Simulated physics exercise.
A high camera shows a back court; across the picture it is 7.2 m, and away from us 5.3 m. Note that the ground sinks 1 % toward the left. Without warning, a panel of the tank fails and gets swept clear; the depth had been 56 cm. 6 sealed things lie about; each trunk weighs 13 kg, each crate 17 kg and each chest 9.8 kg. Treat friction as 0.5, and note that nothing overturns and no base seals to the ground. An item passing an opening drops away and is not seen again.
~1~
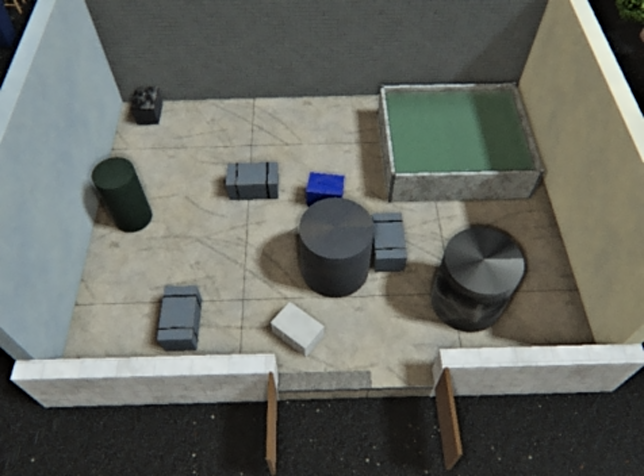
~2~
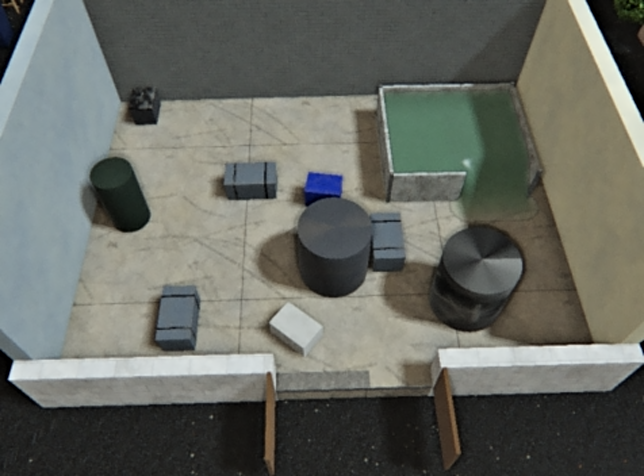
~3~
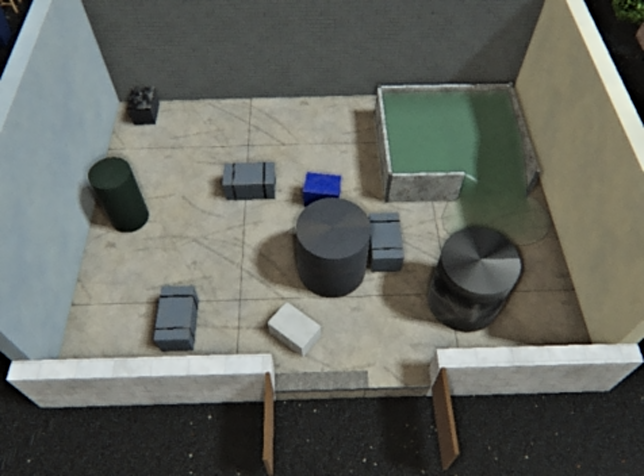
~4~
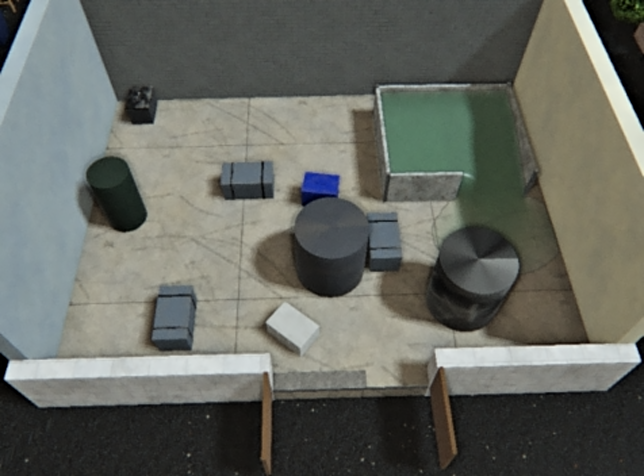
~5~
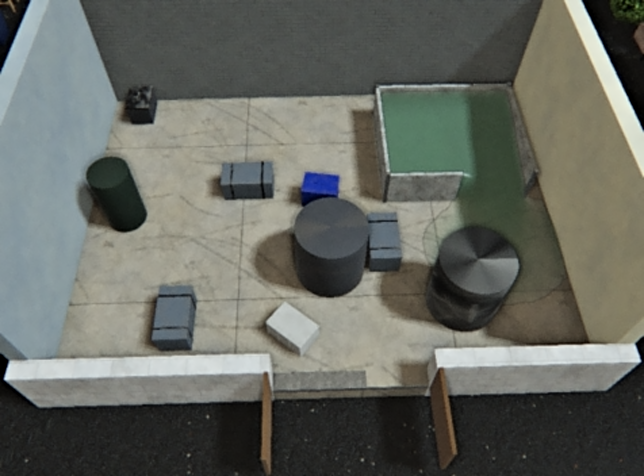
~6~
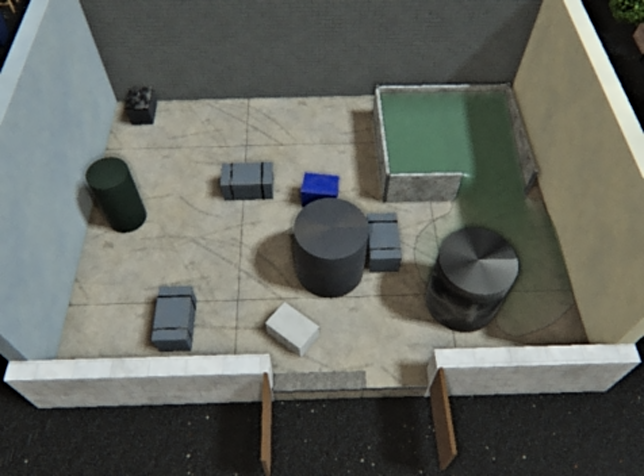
A walled back court with a pale floor and a gap in its front wall is seen from high above. A green-filled tank stands at the back right, with a small blue chest left of it, grey crates, dark cylinders and a white block around the floor. The tank's front panel gives way at its right end, and greenish water spreads forward along the right wall, while the camera shifts very slightly and the objects stay put.
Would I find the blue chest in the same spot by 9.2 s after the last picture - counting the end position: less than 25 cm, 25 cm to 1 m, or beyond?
My guess: The blue chest ends up over a metre off.
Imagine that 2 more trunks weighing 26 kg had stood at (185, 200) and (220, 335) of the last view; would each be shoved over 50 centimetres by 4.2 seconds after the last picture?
Order kept: Falls short, exceeds it.
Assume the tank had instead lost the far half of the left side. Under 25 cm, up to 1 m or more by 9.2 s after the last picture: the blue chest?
So, for the blue chest: It holds steady.
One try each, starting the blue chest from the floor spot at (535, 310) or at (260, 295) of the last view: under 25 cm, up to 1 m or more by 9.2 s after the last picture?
Results, in order: Borne far off, then displaced moderately.
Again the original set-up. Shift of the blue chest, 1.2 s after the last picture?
I'd guess some 0 cm by then.
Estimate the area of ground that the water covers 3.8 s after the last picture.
I'd put it close to 25 m2.
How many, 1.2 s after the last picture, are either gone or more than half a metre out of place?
At that moment it comes to 0.
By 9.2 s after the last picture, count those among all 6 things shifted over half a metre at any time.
Counting them up, I find 6.
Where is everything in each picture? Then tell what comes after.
The blue chest at (326, 183) rests on the ground; water covers 4.2 m2; 0 of 6 have shifted, in the first picture.
The blue chest at (324, 183) rests on the ground; 4.7 m2 under water; 0 of 6 have shifted, in the second picture.
The blue chest at (323, 184), on the bottom; water covers 5.5 m2; 0 of 6 have shifted, in the third picture.
The blue chest at (321, 183), on the bottom; 6.4 m2 under water; 0 of 6 have shifted, in the fourth picture.
The blue chest at (321, 183), on the bottom; 7.2 m2 under water; 0 of 6 have shifted, in the fifth picture.
The blue chest at (320, 184), on the bottom; 7.8 m2 under water; 0 of 6 have shifted, in the sixth picture.
Then, 1.2 s after the last picture the blue chest is near (320, 184), 0.0 m from its start, aground; 0 of 6 are out; 0 afloat.
Then, 3.8 s after the last picture the blue chest is near (318, 183), 0.0 m from its start, aground; 0 of 6 are out; 0 afloat.
Then, 6.2 s after the last picture the blue chest is near (277, 144), 1.1 m from its start, aground; 0 of 6 are out; 2 afloat.
Then, 9.2 s after the last picture the blue chest is near (245, 112), 2.0 m from its start, afloat; 0 of 6 are out; 4 afloat.
